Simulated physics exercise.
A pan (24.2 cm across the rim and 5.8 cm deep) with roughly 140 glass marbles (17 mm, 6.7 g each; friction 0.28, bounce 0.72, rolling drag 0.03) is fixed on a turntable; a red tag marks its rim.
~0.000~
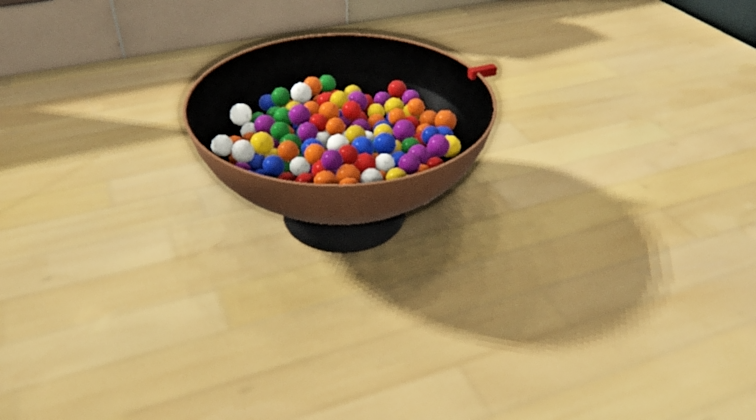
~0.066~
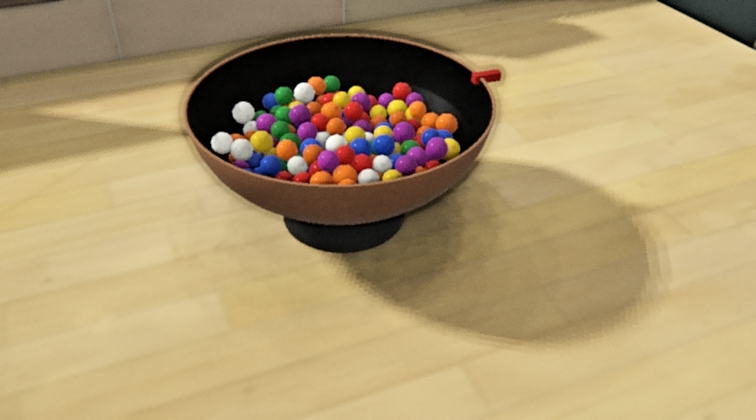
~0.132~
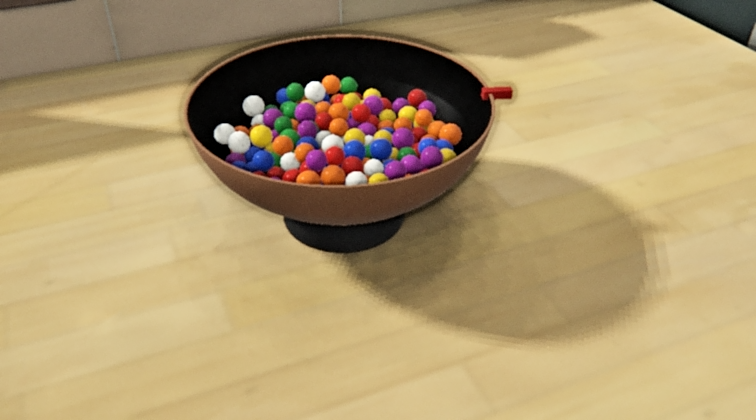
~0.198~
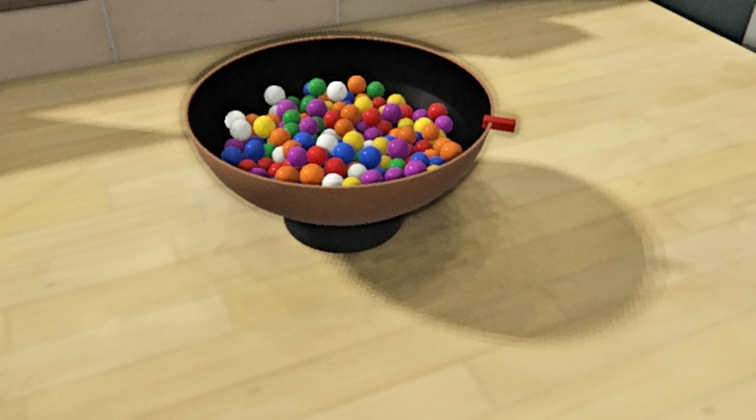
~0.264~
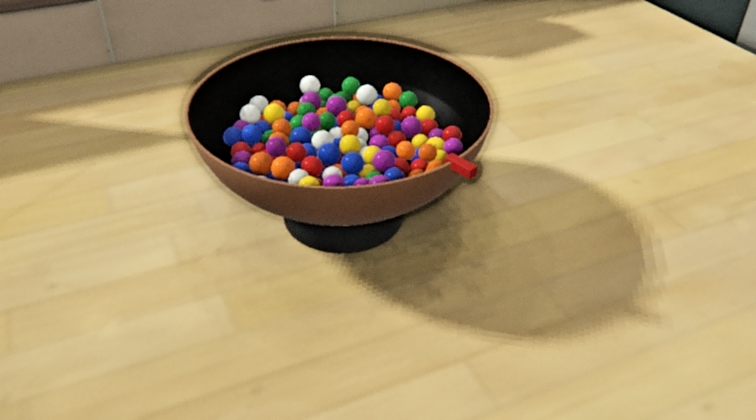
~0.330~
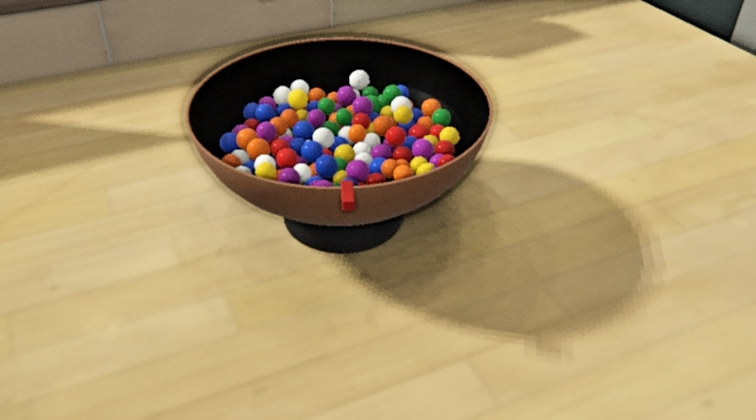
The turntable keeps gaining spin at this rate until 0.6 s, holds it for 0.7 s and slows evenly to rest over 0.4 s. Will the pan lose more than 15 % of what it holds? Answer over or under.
Share lost over the rim, set against 15 %: Over.
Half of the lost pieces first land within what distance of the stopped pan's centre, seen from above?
Some 38 cm.
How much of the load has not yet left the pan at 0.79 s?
Roughly 100 per cent.
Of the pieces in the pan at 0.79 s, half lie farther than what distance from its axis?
Some 10.0 cm.
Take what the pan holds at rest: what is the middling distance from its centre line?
Roughly 5.5 cm.
Then, at 0.79 s, pan 100 %; middle of the pieces not yet landed near (339, 126).
After 1.17 s, fallen right of where it stops 5 %, pan 55 %, fallen left of where it stops 5 %, fallen in front of where it stops 5 %, fallen behind where it stops 5 %, in the air 20 %; middle of the pieces not yet landed near (349, 112).
After 1.52 s, fallen right of where it stops 20 %, pan 35 %, fallen left of where it stops 10 %, fallen in front of where it stops 20 %, fallen behind where it stops 15 %, in the air 5 %; middle of the pieces not yet landed near (333, 127).
Then, at 1.85 s, fallen right of where it stops 20 %, pan 35 %, fallen left of where it stops 10 %, fallen in front of where it stops 20 %, fallen behind where it stops 15 %; middle of the pieces not yet landed near (349, 133).
At rest (3.7 s), fallen right of where it stops 20 %, pan 35 %, fallen left of where it stops 10 %, fallen in front of where it stops 20 %, fallen behind where it stops 15 %.
